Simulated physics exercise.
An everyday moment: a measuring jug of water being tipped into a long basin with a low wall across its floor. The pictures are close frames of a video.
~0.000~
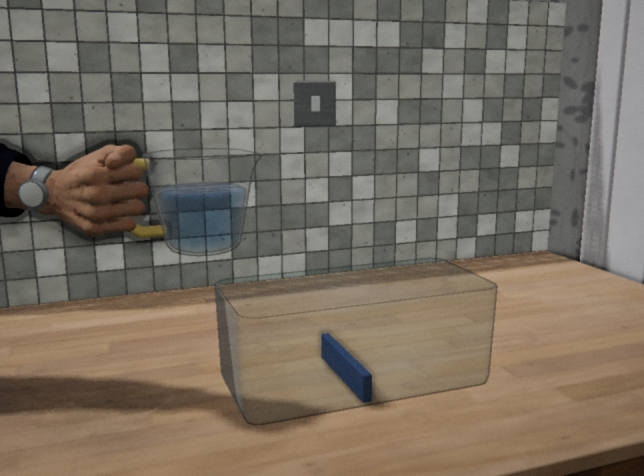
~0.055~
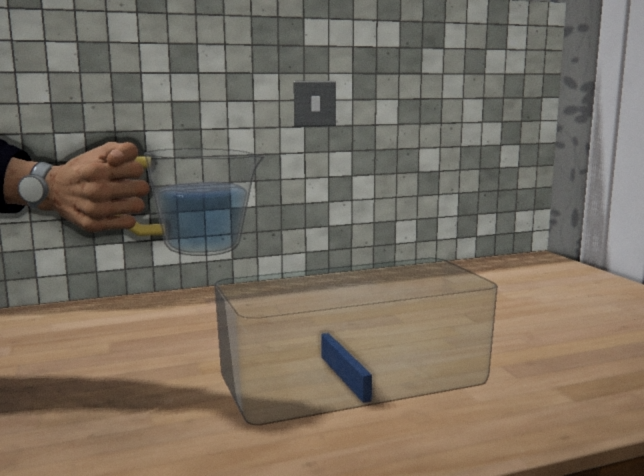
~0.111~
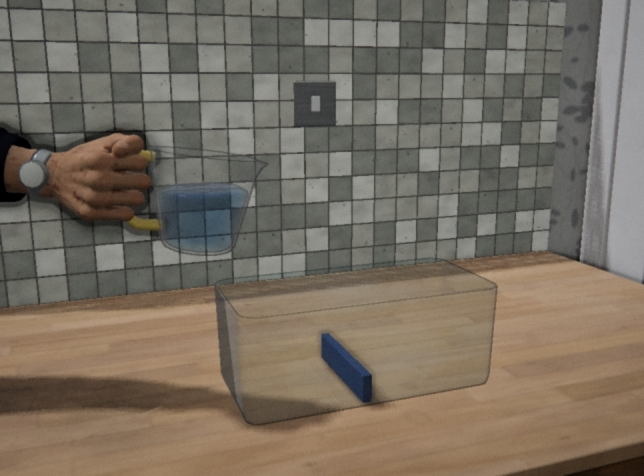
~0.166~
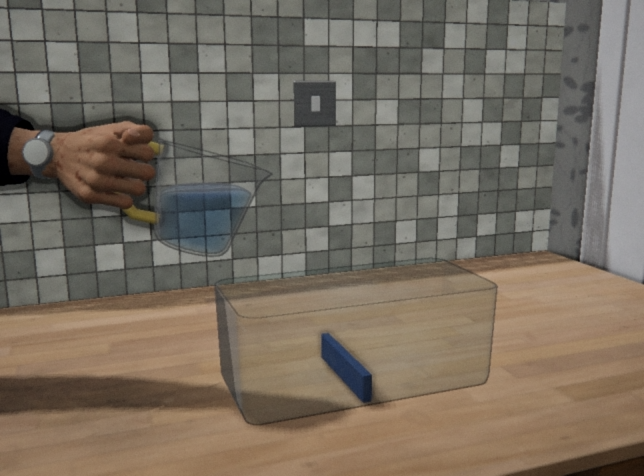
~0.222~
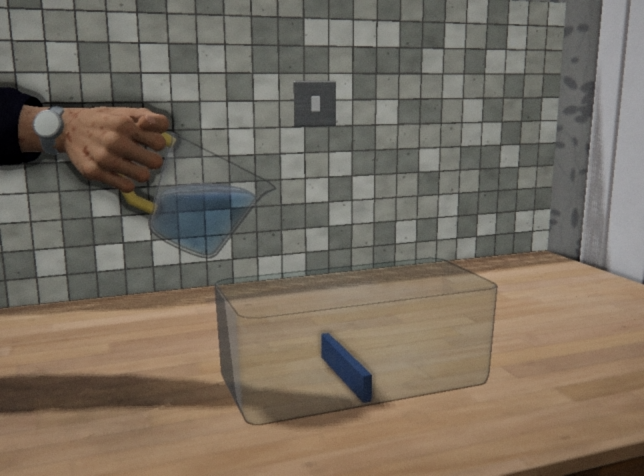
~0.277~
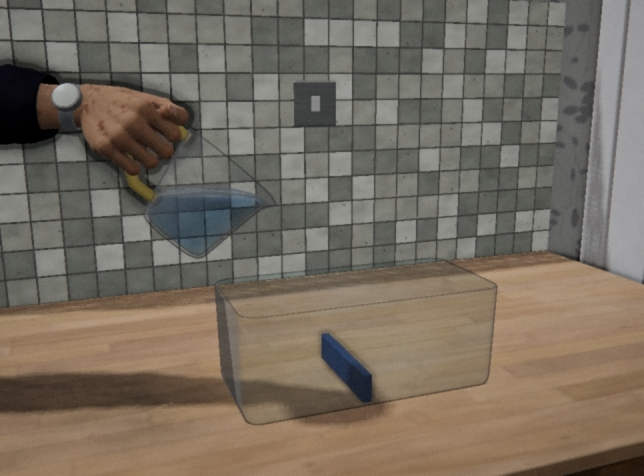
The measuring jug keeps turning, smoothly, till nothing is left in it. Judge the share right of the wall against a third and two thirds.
It comes to under a third.
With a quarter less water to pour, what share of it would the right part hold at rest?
It comes to 10 per cent or so.
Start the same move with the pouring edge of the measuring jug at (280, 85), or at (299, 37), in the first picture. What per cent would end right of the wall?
Near 10 % and 85 %.
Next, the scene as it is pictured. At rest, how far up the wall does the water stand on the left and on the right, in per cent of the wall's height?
Left about 50, right about 0.
A moment on, the measuring jug is tipped on its side and 45 per cent is still to pour, 28 is left of the wall and 0 right of it.
Next, the measuring jug is tipped right over and 6 per cent is still to pour, 83 is left of the wall and 3 right of it.
Then the measuring jug is tipped right over and 0 per cent is still to pour, 88 is left of the wall and 8 right of it.
Later the measuring jug is tipped right over and 0 per cent is still to pour, 88 is left of the wall and 8 right of it.
At rest 88 per cent lies left of the wall, 8 right of it and 3 outside.
